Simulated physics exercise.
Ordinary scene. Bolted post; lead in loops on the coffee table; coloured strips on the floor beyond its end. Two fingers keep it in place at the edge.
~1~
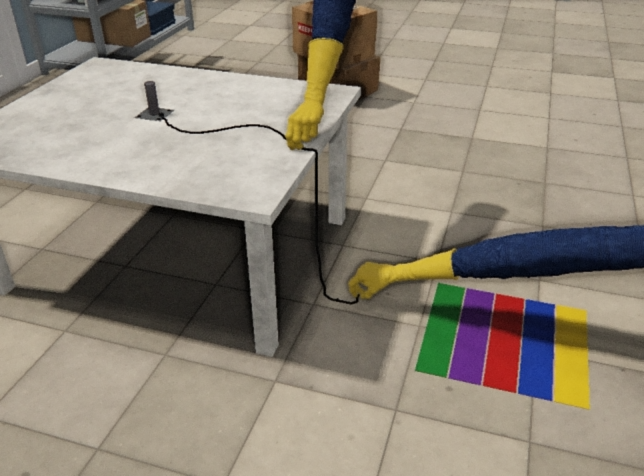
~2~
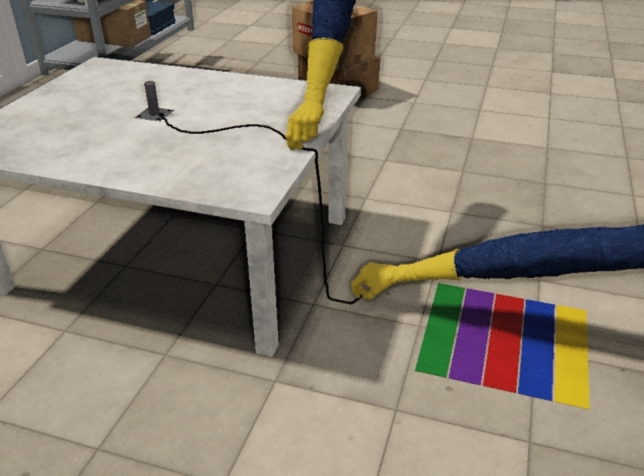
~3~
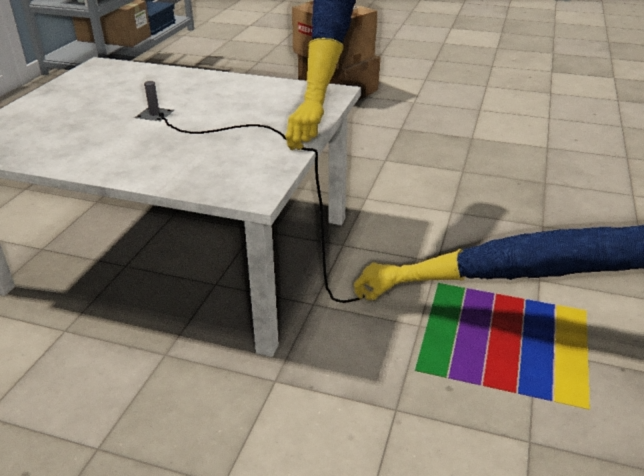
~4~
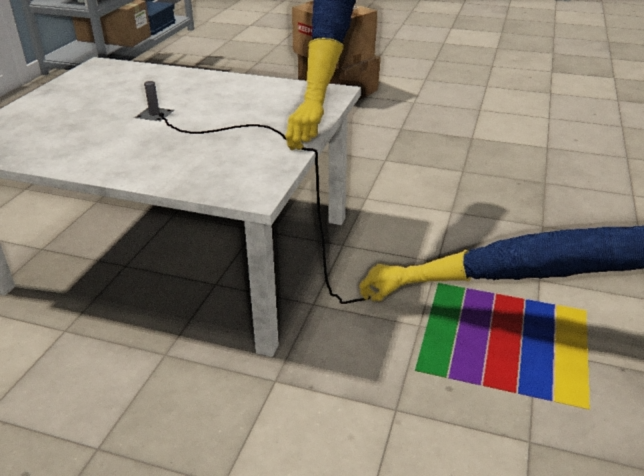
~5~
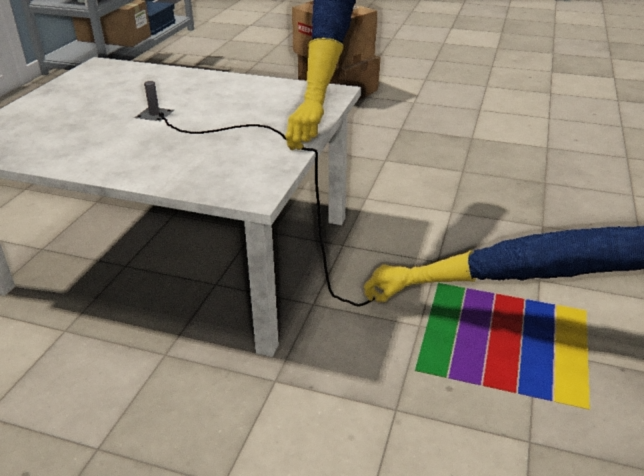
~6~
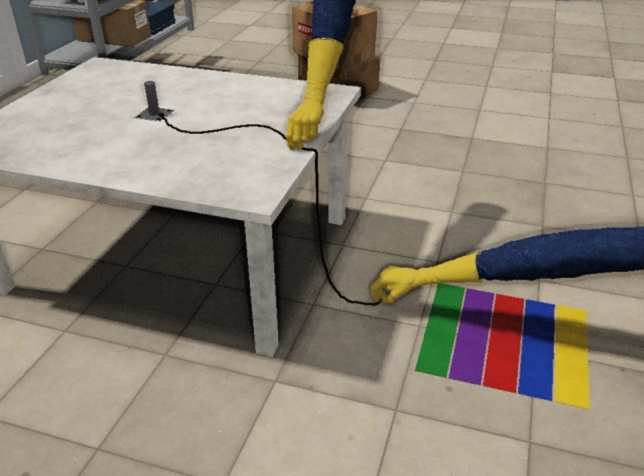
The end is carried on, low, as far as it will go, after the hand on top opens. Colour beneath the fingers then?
Red.
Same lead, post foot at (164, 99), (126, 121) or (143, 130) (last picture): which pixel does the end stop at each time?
Try by try: (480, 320), (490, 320) and (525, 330).
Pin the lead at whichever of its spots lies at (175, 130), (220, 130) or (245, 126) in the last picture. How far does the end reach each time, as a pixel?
Going try by try, I'd put it close to (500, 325), then (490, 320), and finally (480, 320).
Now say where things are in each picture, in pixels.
In the first frame, end (359, 295); green (435, 356); purple (468, 363); red (502, 370); blue (536, 378); yellow (572, 385).
In the second frame, end (362, 296); lead through (171, 126) (231, 128) (283, 136) (318, 173) (323, 233) (327, 285).
In the third frame, end (364, 296).
In the fourth frame, end (370, 297); lead through (171, 126) (231, 128) (283, 136) (317, 173) (322, 233) (328, 287).
In the fifth frame, end (374, 298).
In the sixth frame, end (381, 300); lead through (171, 126) (231, 128) (283, 136) (317, 173) (320, 233) (333, 287).
A little later, end near (444, 312); over green.
Next, end near (487, 320); over purple.
When it is tight, end near (512, 325); over red. The end stops over the red strip.
